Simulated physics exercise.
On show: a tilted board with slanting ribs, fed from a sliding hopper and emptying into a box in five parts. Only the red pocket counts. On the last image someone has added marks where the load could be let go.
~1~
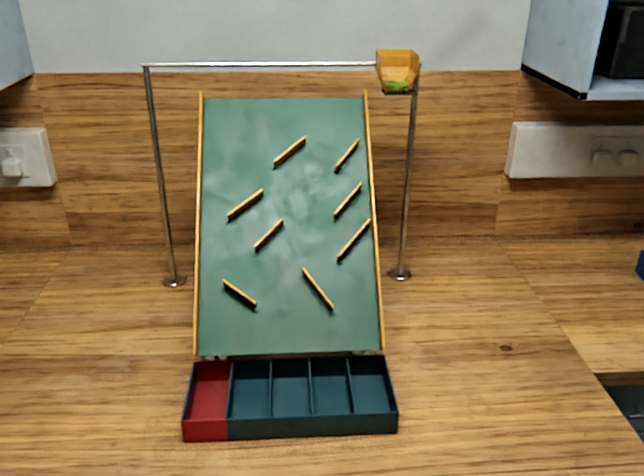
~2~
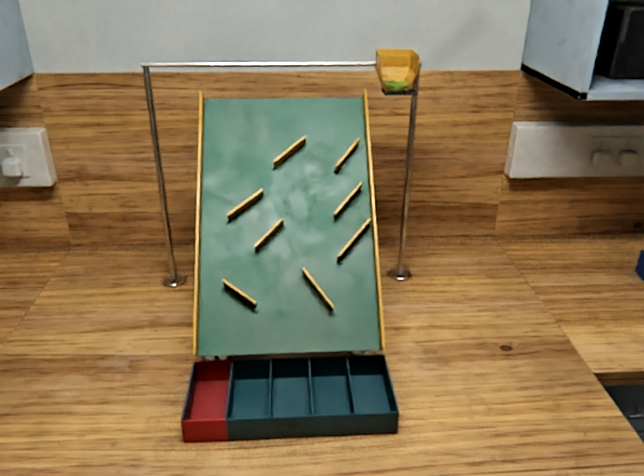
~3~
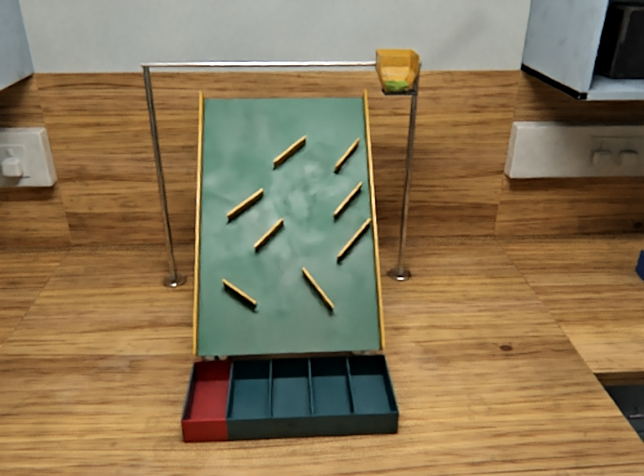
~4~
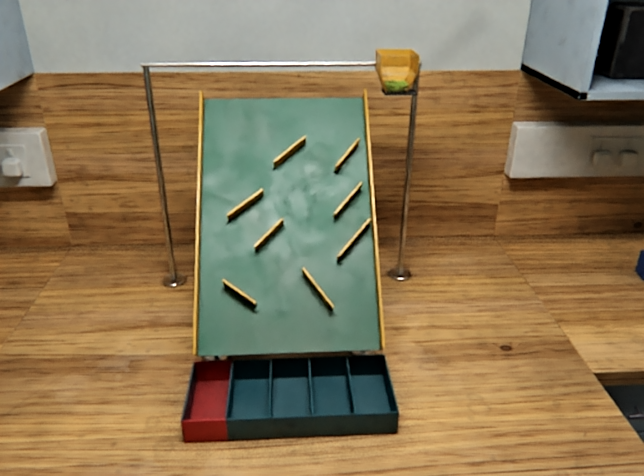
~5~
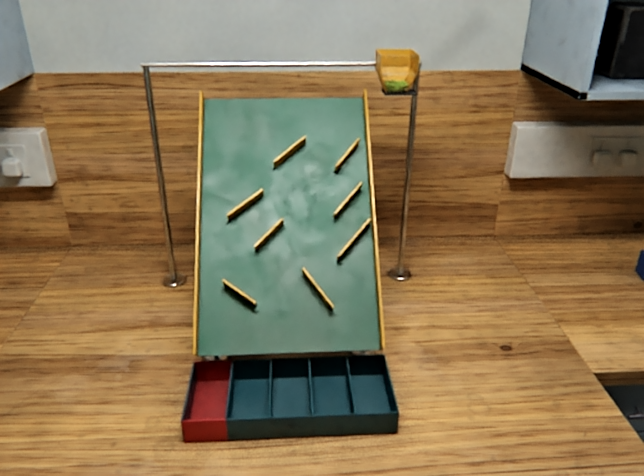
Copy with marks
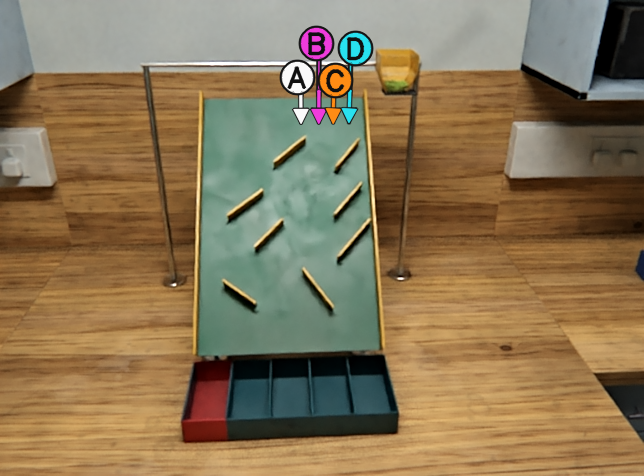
Green tilted board with slanting ribs standing motionless above a box with one red pocket, a small hopper resting at upper right.
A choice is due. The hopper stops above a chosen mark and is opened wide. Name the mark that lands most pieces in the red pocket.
The answer is mark A.
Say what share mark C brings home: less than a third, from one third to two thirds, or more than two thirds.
Less than a third.
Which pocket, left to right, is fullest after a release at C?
The fifth.
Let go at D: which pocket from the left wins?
The fifth from the left.
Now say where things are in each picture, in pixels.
In the first picture, hopper at (395, 86), dried peas, door shut.
In the second picture, ribs (274, 161) to (305, 136), (336, 166) to (359, 138), (227, 215) to (263, 189).
In the third picture, ribs (335, 213) to (362, 182), (255, 246) to (283, 218), (338, 256) to (370, 218).
In the fourth picture, ribs (223, 280) to (255, 303), (303, 268) to (333, 307).
In the fifth picture, red pocket at (205, 429), number 1 of 5 from the left.
On the marked copy, mark A meets the board at (301, 118); mark B meets the board at (318, 118); mark C meets the board at (333, 118); mark D meets the board at (349, 117).
With A, about half in the red pocket, about a third in other pockets, a small part outside the box.
With B, a small part in the red pocket, most in other pockets, a small part outside the box.
With C, none in the red pocket, nearly all in other pockets, a small part outside the box.
With D, a stray few in the red pocket, nearly all in other pockets, a small part outside the box.
